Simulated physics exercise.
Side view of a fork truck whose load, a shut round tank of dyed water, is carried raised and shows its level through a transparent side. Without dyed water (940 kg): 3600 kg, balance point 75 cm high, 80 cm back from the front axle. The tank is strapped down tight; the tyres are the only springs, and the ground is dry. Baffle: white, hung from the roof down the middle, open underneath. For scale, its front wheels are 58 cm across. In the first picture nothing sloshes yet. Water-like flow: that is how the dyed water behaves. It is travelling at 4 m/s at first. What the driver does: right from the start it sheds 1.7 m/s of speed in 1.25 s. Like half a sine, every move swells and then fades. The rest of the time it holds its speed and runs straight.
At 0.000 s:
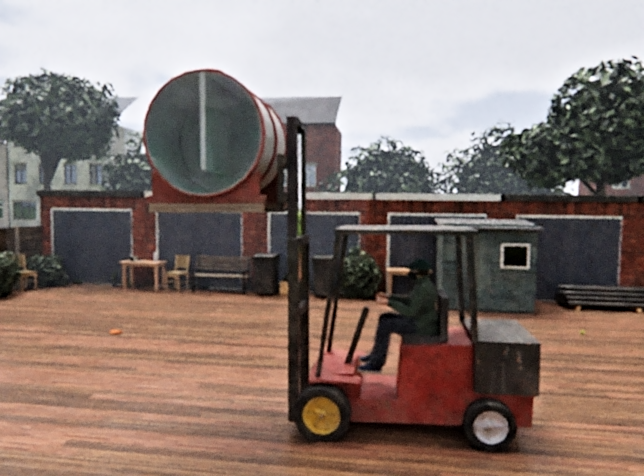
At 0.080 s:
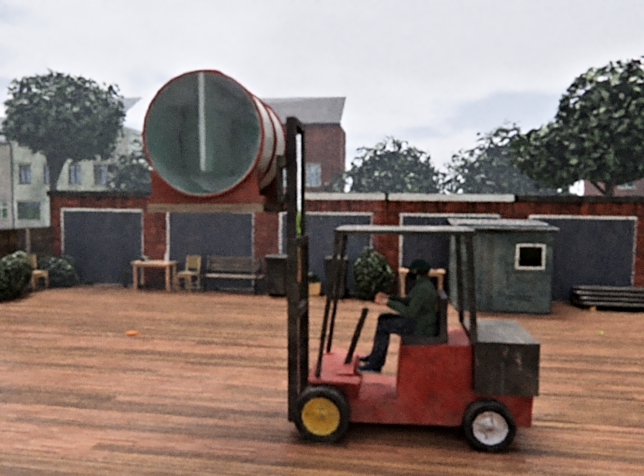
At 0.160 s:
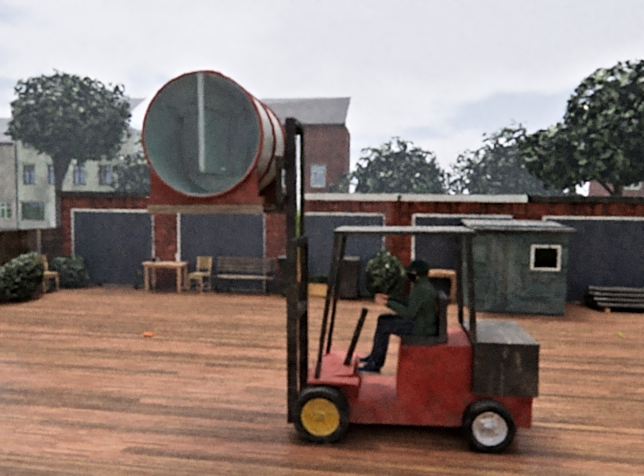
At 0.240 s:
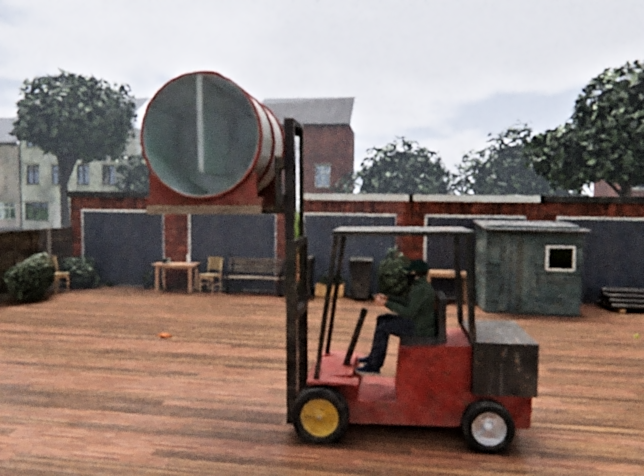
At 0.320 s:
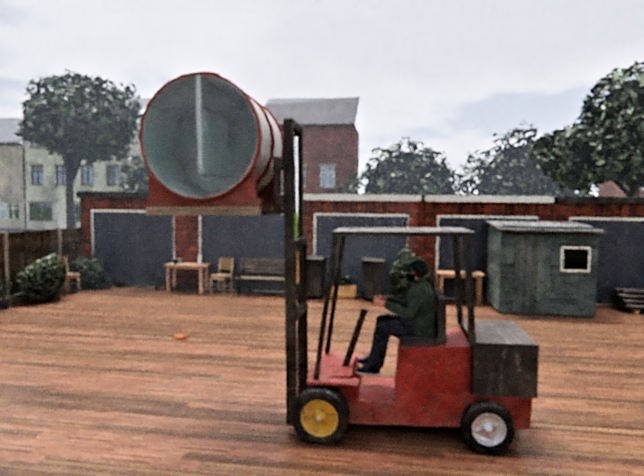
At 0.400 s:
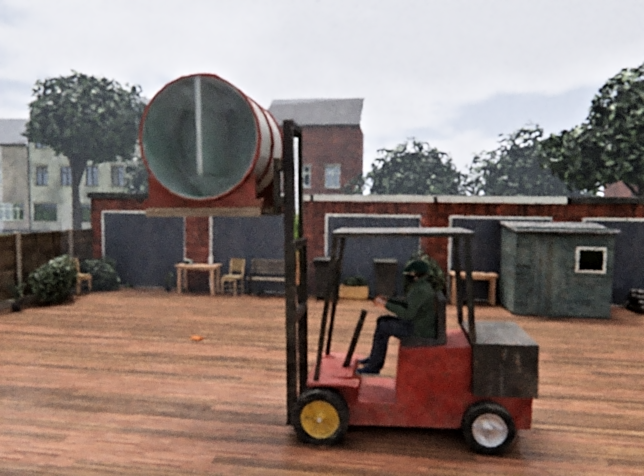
A red forklift drives left across the yard, carrying a large round tank raised high.
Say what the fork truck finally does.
It should stay grounded throughout.
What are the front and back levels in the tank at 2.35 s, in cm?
At that moment it stands around 78 cm in front and around 96 cm behind.
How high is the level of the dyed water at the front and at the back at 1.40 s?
Level, front = 94 cm; level, back = 80 cm.
After 0.60 s the lean is 1° nose down, wheels down; the liquid stands 77 cm at the back and 97 cm at the front.
After 1.40 s the lean is 0°, wheels down; the liquid stands 81 cm at the back and 94 cm at the front.
After 2.35 s the lean is 0°, wheels down; the liquid stands 95 cm at the back and 79 cm at the front.
After 4.24 s no wheel has left the ground; at worst the lighter axle bore 1 per cent of the weight.
